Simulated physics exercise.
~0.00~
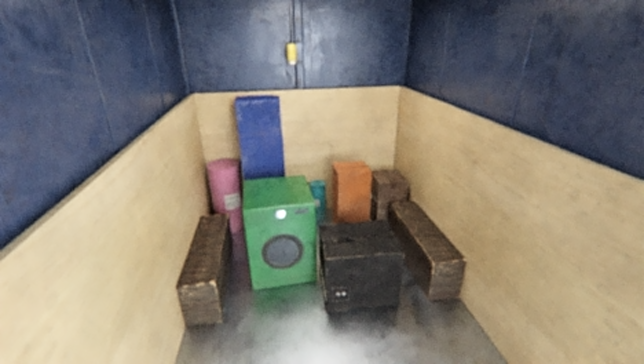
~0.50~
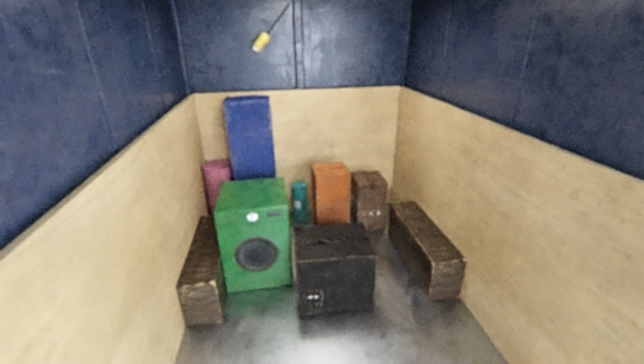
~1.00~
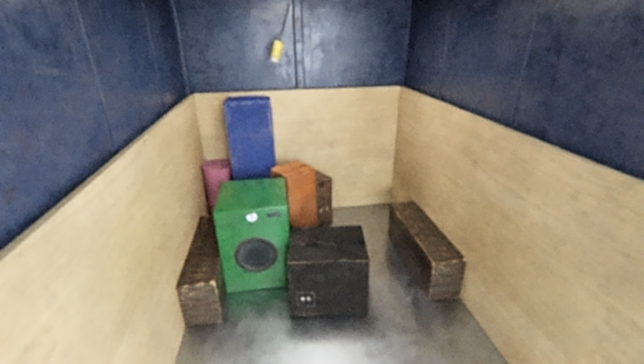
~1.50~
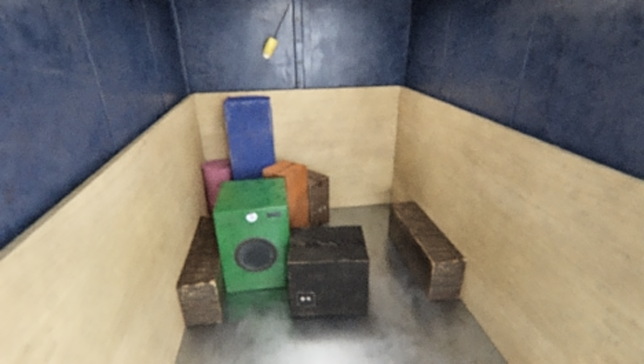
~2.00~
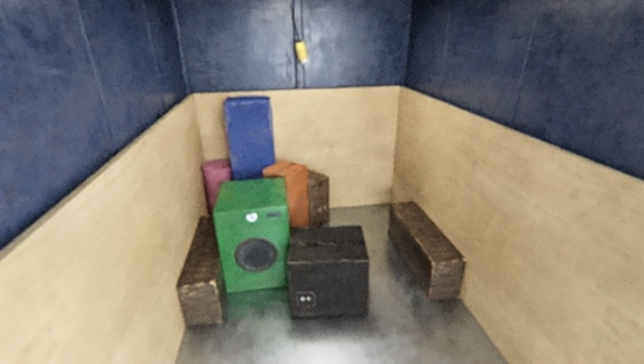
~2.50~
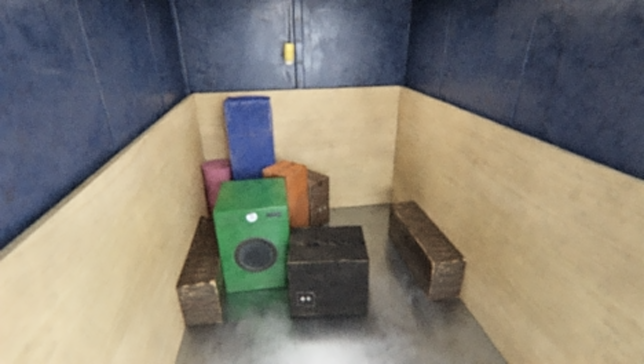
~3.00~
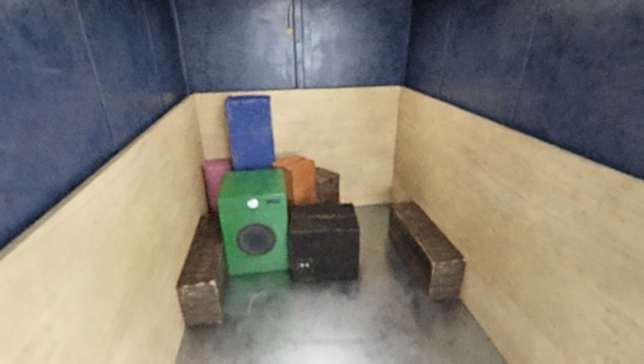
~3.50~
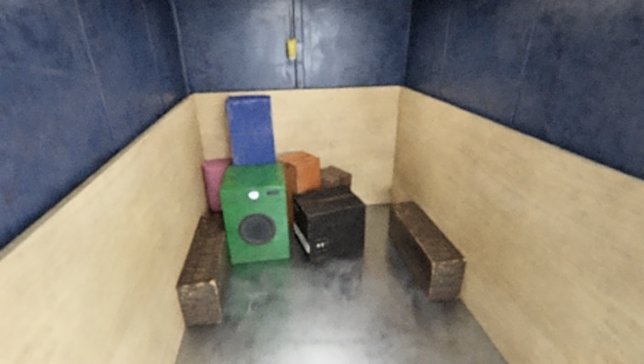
The clip shows a blue-and-tan load bay where a hanging lamp swings while the green appliance and the turquoise, orange, brown and black pieces slide left, the turquoise canister dropping from view. Several then shift toward the front wall, ending upright beside the blue box and pink drum.
